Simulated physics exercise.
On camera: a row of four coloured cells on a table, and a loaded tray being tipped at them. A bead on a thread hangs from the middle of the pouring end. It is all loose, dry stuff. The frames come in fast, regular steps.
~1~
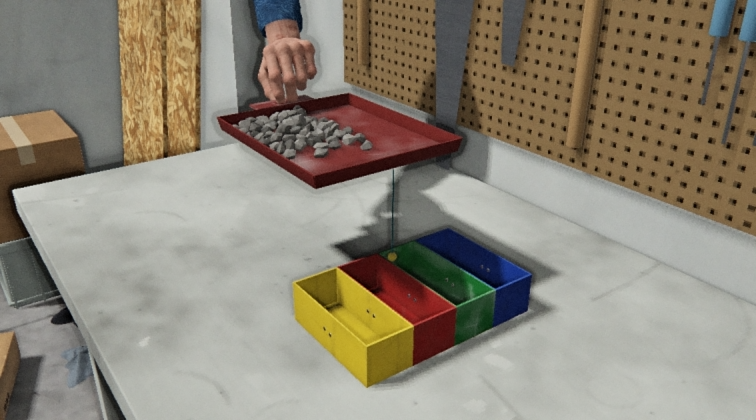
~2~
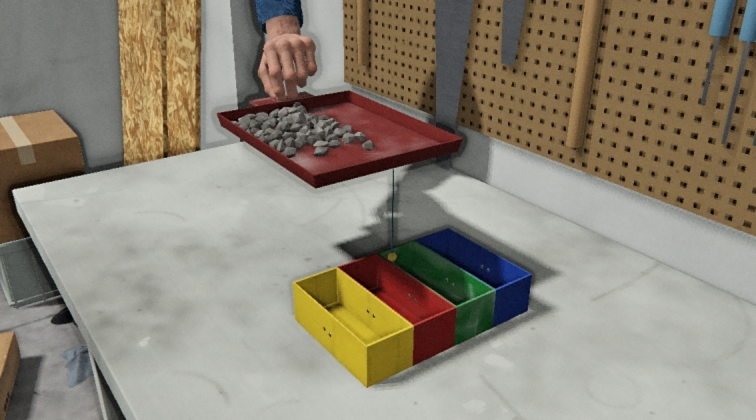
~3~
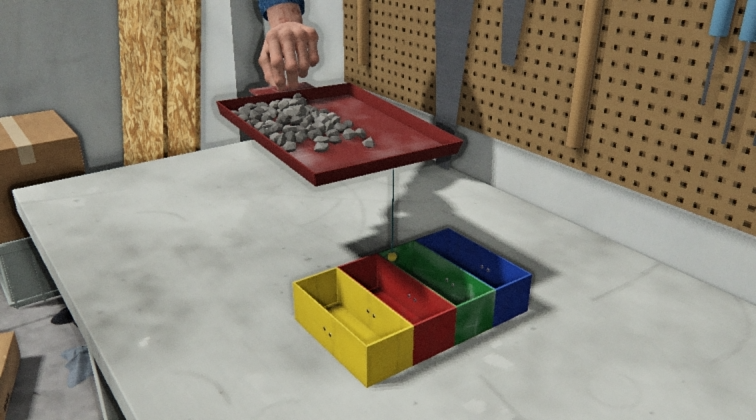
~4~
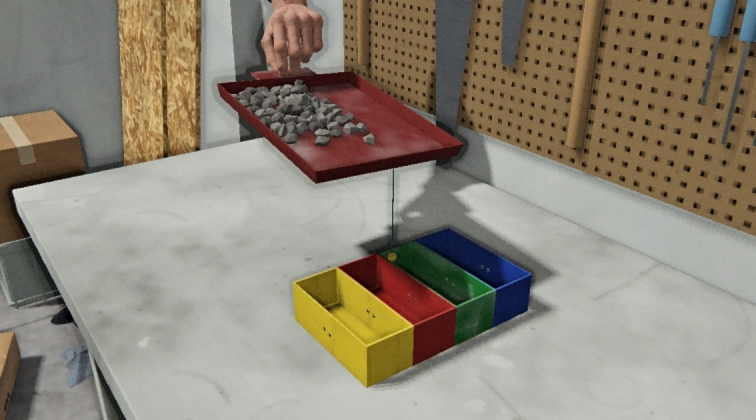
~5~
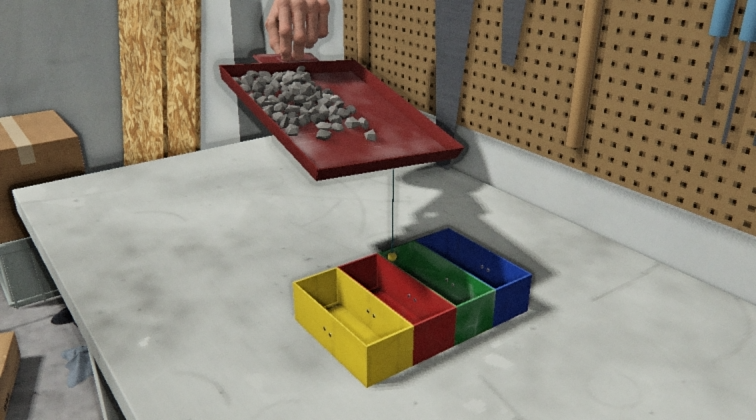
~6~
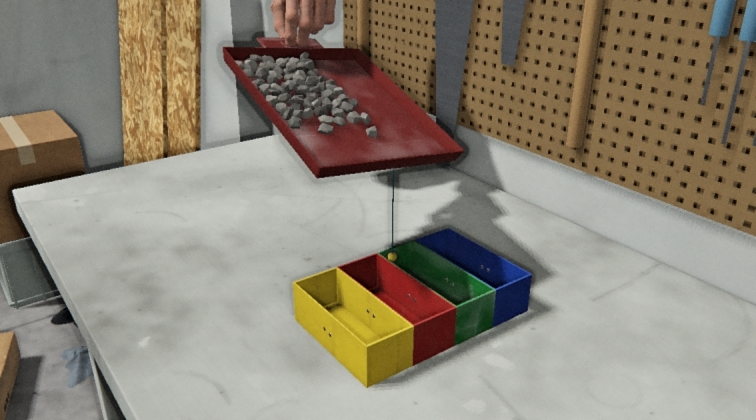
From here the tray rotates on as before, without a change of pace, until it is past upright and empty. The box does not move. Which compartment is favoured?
Most goes to the blue cell.
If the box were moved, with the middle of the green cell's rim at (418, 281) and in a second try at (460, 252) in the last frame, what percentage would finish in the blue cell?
About 50 and 10 per cent.
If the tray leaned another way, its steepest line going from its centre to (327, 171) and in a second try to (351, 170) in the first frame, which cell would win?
The first try: The yellow one. The second: That yellow cell.
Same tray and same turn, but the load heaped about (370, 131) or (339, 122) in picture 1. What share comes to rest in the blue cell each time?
In turn 60 and 60 in a hundred.
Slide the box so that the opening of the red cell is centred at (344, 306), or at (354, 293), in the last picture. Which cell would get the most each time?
First the blue cell, then that blue cell.
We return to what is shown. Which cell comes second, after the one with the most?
Second comes the cell in green.
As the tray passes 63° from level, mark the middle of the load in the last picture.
Close to (415, 145).
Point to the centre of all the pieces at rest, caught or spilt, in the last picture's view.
Near (469, 295).
Soon after the last picture, tray tipped steeply; nearly all on the tray; a small part falling or outside the box.
A little later, tray tipped right over; a small part on the tray; about half in the blue cell; about a quarter in the green cell; a stray few in the red cell; about a quarter falling or outside the box.
Later still, tray tipped past a quarter turn; about half in the blue cell; about a quarter in the green cell; a small part in the red cell; a small part falling or outside the box.
At rest, tray tipped past a quarter turn; about half in the blue cell; about a quarter in the green cell; a small part in the red cell; none in the yellow cell; a small part outside the box.
